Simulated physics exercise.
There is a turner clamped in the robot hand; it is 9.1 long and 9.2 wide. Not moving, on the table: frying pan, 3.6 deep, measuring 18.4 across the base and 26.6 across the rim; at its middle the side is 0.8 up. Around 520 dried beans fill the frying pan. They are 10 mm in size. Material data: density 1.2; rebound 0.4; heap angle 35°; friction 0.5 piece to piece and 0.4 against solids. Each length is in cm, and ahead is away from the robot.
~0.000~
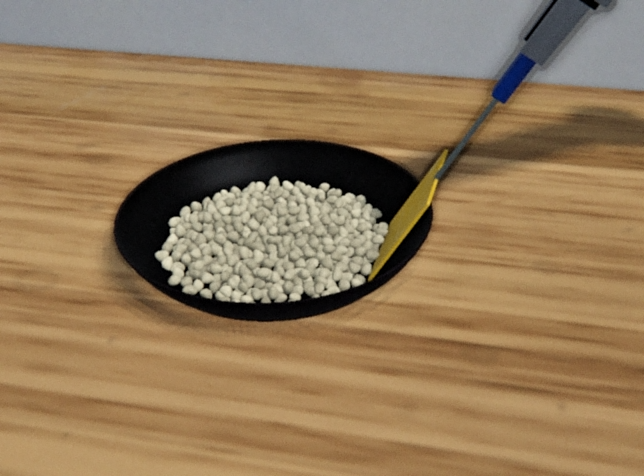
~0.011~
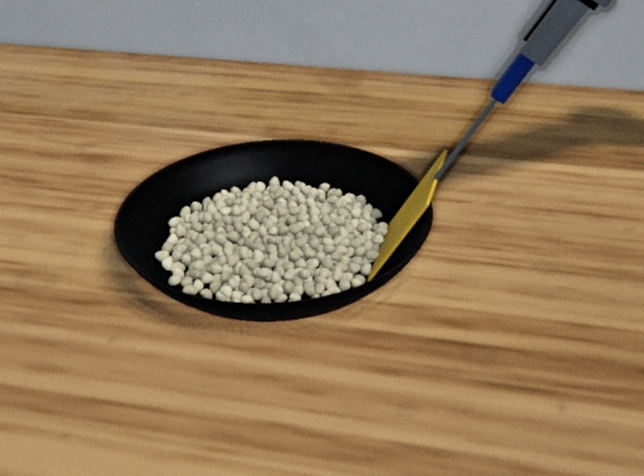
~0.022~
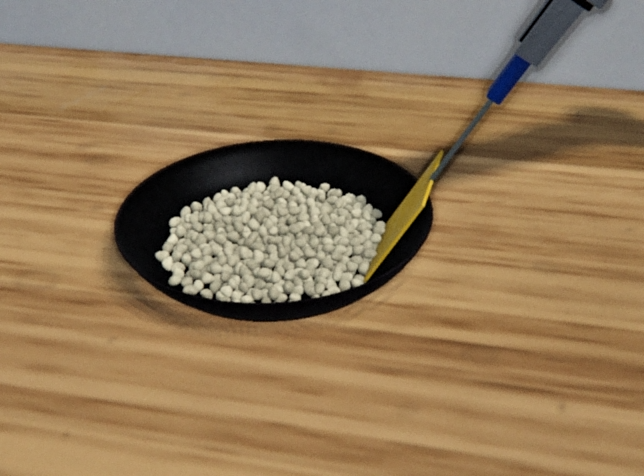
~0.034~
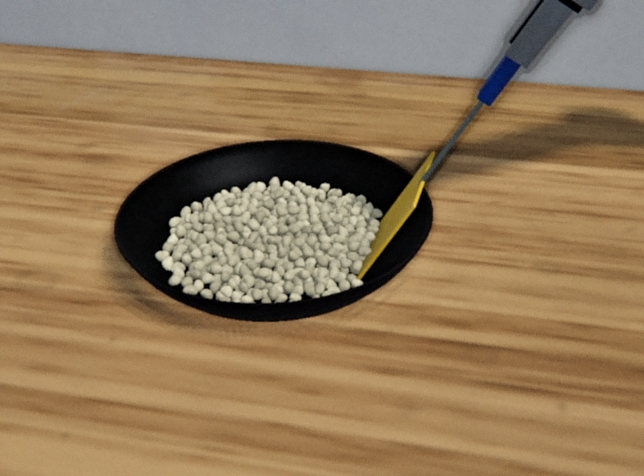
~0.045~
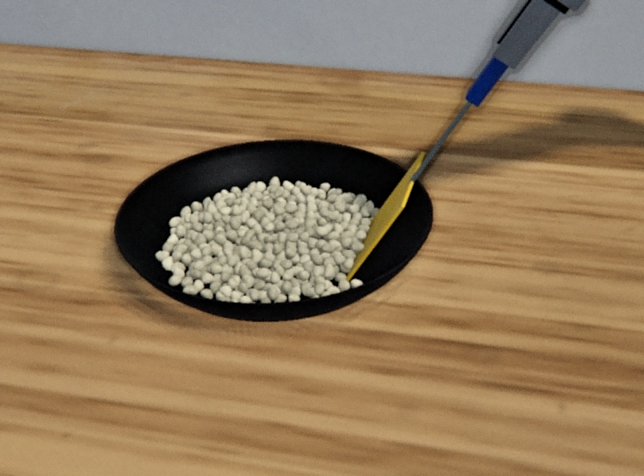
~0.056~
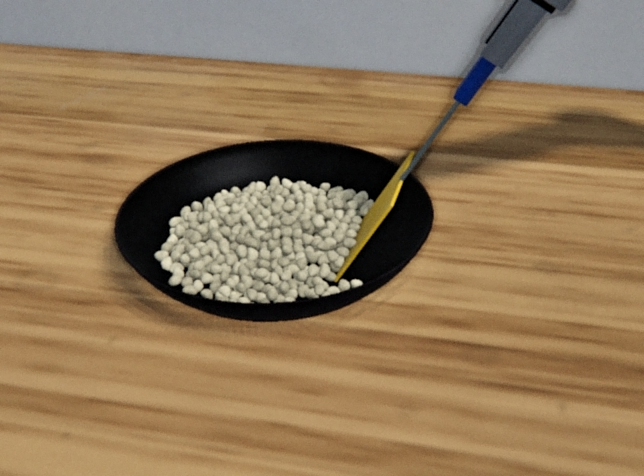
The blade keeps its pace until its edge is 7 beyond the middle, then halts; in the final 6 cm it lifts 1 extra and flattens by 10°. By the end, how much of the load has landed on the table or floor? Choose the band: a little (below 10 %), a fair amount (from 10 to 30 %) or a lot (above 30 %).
It is a little, below 10 %.
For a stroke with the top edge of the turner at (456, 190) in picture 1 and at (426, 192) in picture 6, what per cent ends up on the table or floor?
5 %.
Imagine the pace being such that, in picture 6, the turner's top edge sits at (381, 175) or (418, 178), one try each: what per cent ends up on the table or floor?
Respectively, some 15 and 5 per cent.
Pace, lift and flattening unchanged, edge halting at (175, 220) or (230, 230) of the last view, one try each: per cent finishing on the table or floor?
Roughly 25 and 0 per cent.
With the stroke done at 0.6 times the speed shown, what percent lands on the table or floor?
Something close to 5 per cent ends up on the table or floor.
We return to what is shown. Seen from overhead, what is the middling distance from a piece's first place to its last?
Roughly 6 cm.
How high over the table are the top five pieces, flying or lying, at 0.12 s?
Roughly 5 cm.
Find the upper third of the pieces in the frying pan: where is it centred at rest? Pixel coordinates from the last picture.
You'll find it at about (167, 209).
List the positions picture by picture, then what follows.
The first frame shows the turner top edge at (438, 176), sloping 59°; upper third of the load around (279, 232), from x 165 to 385, top at y 185; 519 in the frying pan.
The second frame shows the turner top edge at (437, 176), sloping 59°; upper third of the load around (279, 232), from x 165 to 380, top at y 185.
The third frame shows the turner top edge at (433, 177), sloping 59°; upper third of the load around (280, 232), from x 165 to 380, top at y 185.
The fourth frame shows the turner top edge at (425, 178), sloping 59°; upper third of the load around (282, 235), from x 165 to 375, top at y 185.
The fifth frame shows the turner top edge at (414, 178), sloping 59°; upper third of the load around (288, 231), from x 165 to 375, top at y 185.
The sixth frame shows the turner top edge at (403, 177), sloping 59°; upper third of the load around (280, 230), from x 165 to 375, top at y 185; 519 in the frying pan.
After 0.12 s, sloping 59°, highest piece 8 above the table; 519 in the frying pan.
After 0.17 s, sloping 56°, highest piece 8 above the table; 519 in the frying pan.
After 0.40 s, sloping 49°, highest piece 5 above the table; 485 in the frying pan, 34 on the table or floor.
After 1.45 s, sloping 49°, highest piece 5 above the table; 485 in the frying pan, 34 on the table or floor.
In the end, 485 in the frying pan, 34 on the table or floor. That is 7 % on the table or floor.
